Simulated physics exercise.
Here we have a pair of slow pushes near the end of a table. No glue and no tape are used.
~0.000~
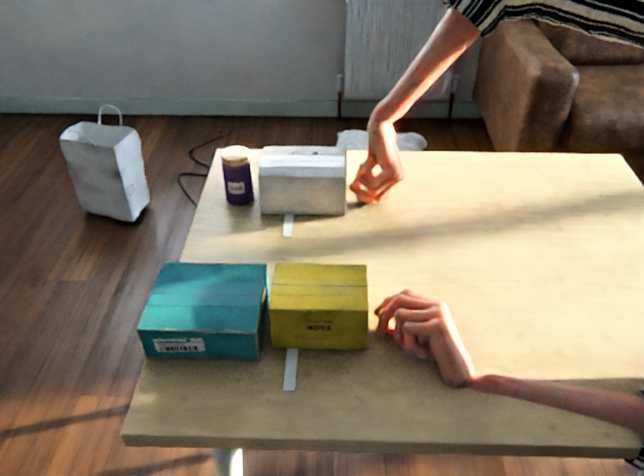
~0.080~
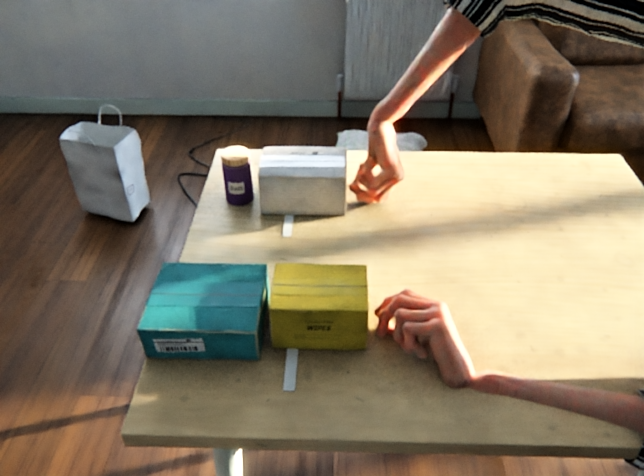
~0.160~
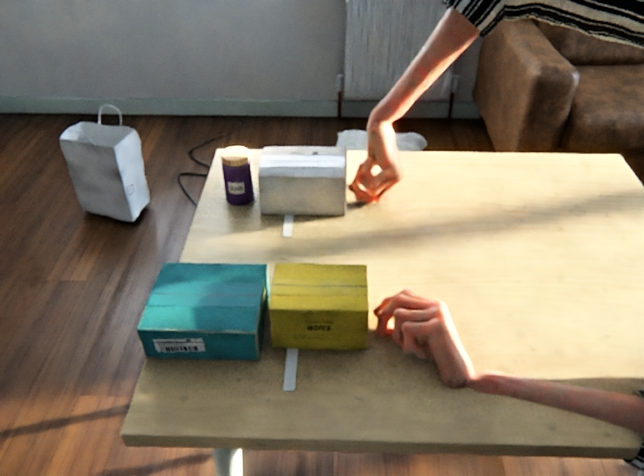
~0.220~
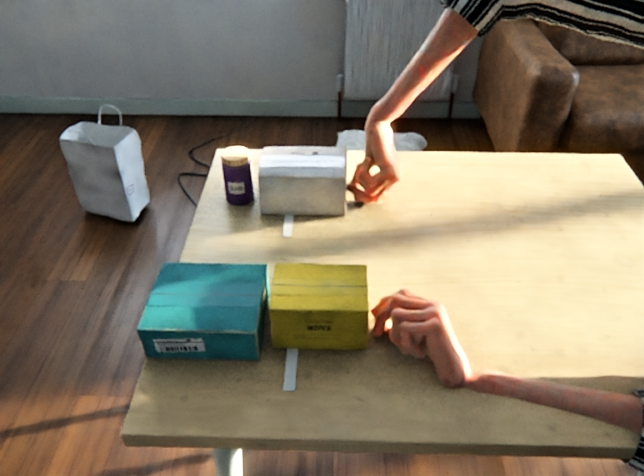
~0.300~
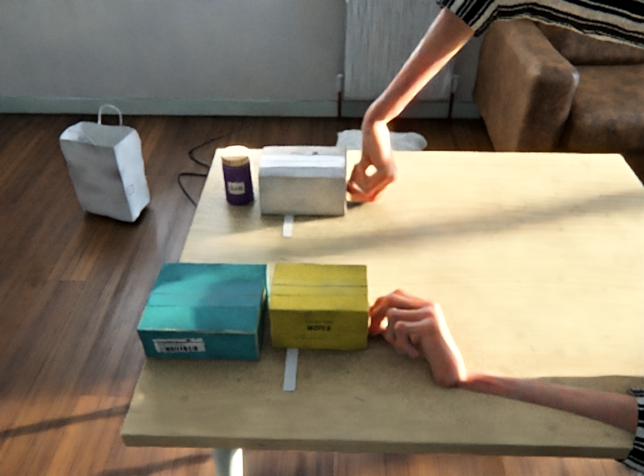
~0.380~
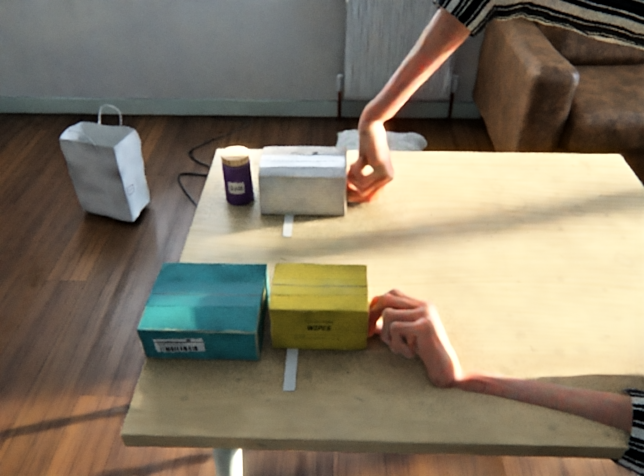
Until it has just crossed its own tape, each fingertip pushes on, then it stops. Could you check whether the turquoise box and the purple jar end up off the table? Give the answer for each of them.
The turquoise box: Yes, off the table; the purple jar: Yes, off the table.
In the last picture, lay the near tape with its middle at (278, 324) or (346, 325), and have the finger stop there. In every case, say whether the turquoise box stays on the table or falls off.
Well, it does not stay on the first time and does not go over the second time.
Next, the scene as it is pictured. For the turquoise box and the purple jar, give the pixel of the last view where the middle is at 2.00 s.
Centre of the turquoise box at (132, 364), centre of the purple jar at (165, 214).
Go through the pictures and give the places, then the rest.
In the first picture, turquoise box (208, 309); purple jar (238, 176); yellow box (320, 306).
In the second picture, purple jar (237, 176); white box (304, 180).
In the third picture, turquoise box (208, 309); yellow box (320, 306).
In the fourth picture, purple jar (237, 176); white box (304, 180).
In the fifth picture, turquoise box (208, 309); yellow box (320, 306).
In the sixth picture, turquoise box (208, 309); purple jar (237, 176); white box (304, 180).
Around 2.00 s, turquoise box in the air near (132, 364); purple jar leaning 57° off how it started near (165, 214).
Finally (2.8 s), the turquoise box goes over the edge; the purple jar goes over the edge, near (92, 406).
